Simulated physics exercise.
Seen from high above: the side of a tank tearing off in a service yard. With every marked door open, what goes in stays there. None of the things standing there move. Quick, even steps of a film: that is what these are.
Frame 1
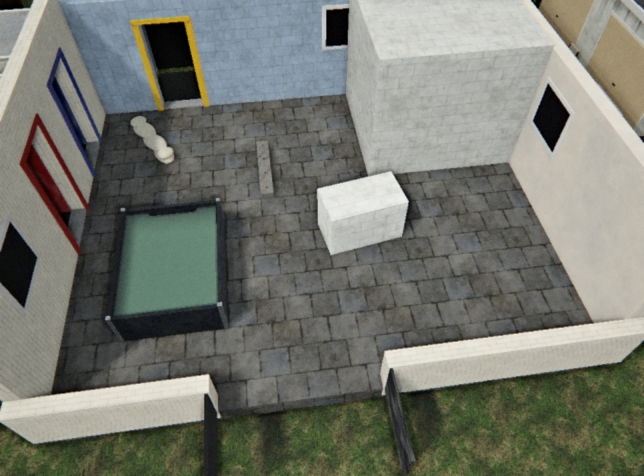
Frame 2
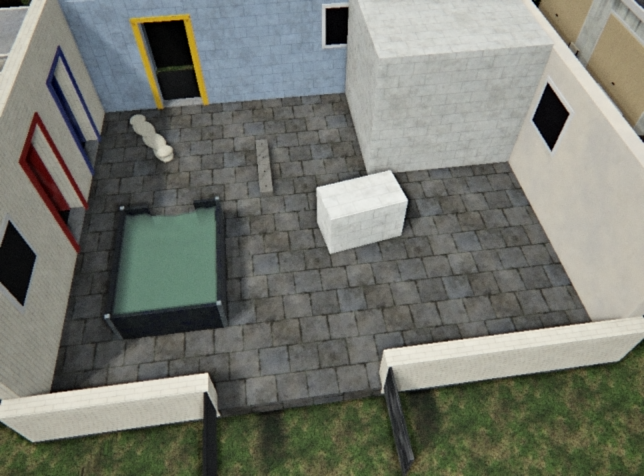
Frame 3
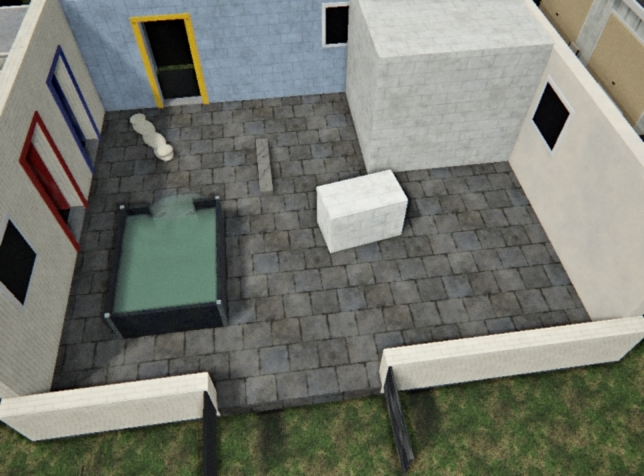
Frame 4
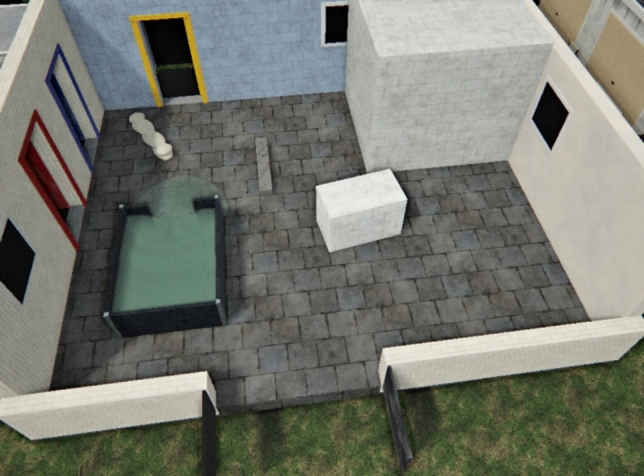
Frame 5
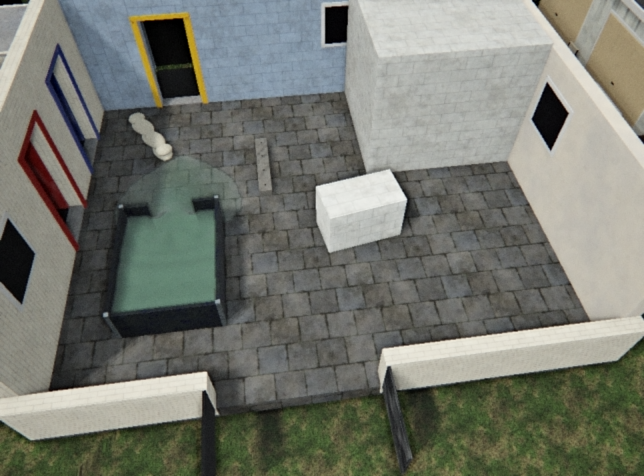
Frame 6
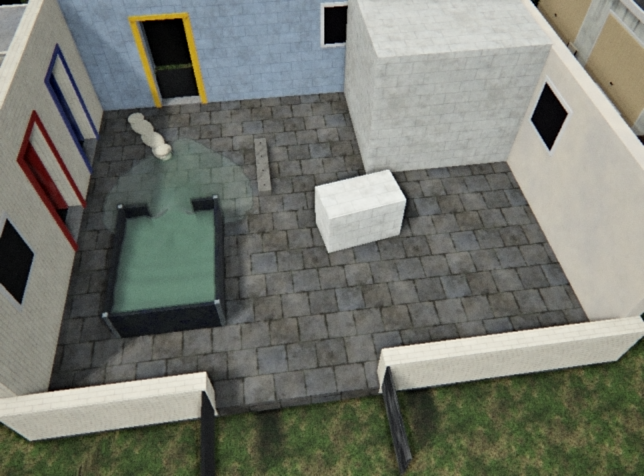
At the start, an open dark-walled tank of green water stands whole and still in a paved, walled yard seen from high above. A gap opens in the tank's far side, and water pours out through it, fanning across the paving in a thin, widening sheet toward the blue wall.
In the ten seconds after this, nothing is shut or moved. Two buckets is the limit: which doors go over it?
Result: The blue door will top two buckets; the red door will not top two buckets; the yellow door will top two buckets.
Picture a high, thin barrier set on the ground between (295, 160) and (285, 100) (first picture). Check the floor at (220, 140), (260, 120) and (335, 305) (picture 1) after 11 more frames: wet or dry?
The first is inundated, the second inundated and the third still bare.
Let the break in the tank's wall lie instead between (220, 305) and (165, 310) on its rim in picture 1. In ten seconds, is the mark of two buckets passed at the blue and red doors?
Blue remains within limit and red remains within limit.
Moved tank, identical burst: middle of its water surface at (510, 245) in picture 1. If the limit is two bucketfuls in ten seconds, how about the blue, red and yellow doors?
Taking the doors in turn, blue remains short, red remains short, and yellow remains short.
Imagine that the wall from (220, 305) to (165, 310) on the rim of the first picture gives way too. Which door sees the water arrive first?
Answer: The door marked red.
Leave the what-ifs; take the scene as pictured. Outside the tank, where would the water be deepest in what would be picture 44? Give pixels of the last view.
Around (339, 105).
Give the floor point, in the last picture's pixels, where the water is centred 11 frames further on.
I'd say around (178, 217).
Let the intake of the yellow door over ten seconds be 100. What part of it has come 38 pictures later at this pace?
My figure is 75 in a hundred.
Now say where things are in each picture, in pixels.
The first frame shows the open tank at (169, 257) is whole and still.
In the second frame, the front is at a hidden place, out from the gap on the open tank's far side.
In the third frame, the front is at (190, 196), out from the gap on the open tank's far side.
In the fourth frame, the front is at (190, 177), out from the gap on the open tank's far side.
In the fifth frame, water pours out on the open tank's far side and has run to (182, 157).
In the sixth frame, water pours out on the open tank's far side and has run to (190, 141).
A moment on, water covers 20 % of the floor; the blue door wet at the sill, nothing in, the red door wet at the sill, nothing in, the yellow door under two buckets in.
Next, water covers 25 % of the floor; the blue door under two buckets in, the red door wet at the sill, nothing in, the yellow door over two buckets in.
Then, water covers 30 % of the floor; the blue door over two buckets in, the red door wet at the sill, nothing in, the yellow door over two buckets in.
Later, water covers 40 % of the floor; the blue door over two buckets in, the red door wet at the sill, nothing in, the yellow door far over two buckets in.
In the end, water covers 60 % of the floor; the blue door over two buckets in, the red door wet at the sill, nothing in, the yellow door far over two buckets in.
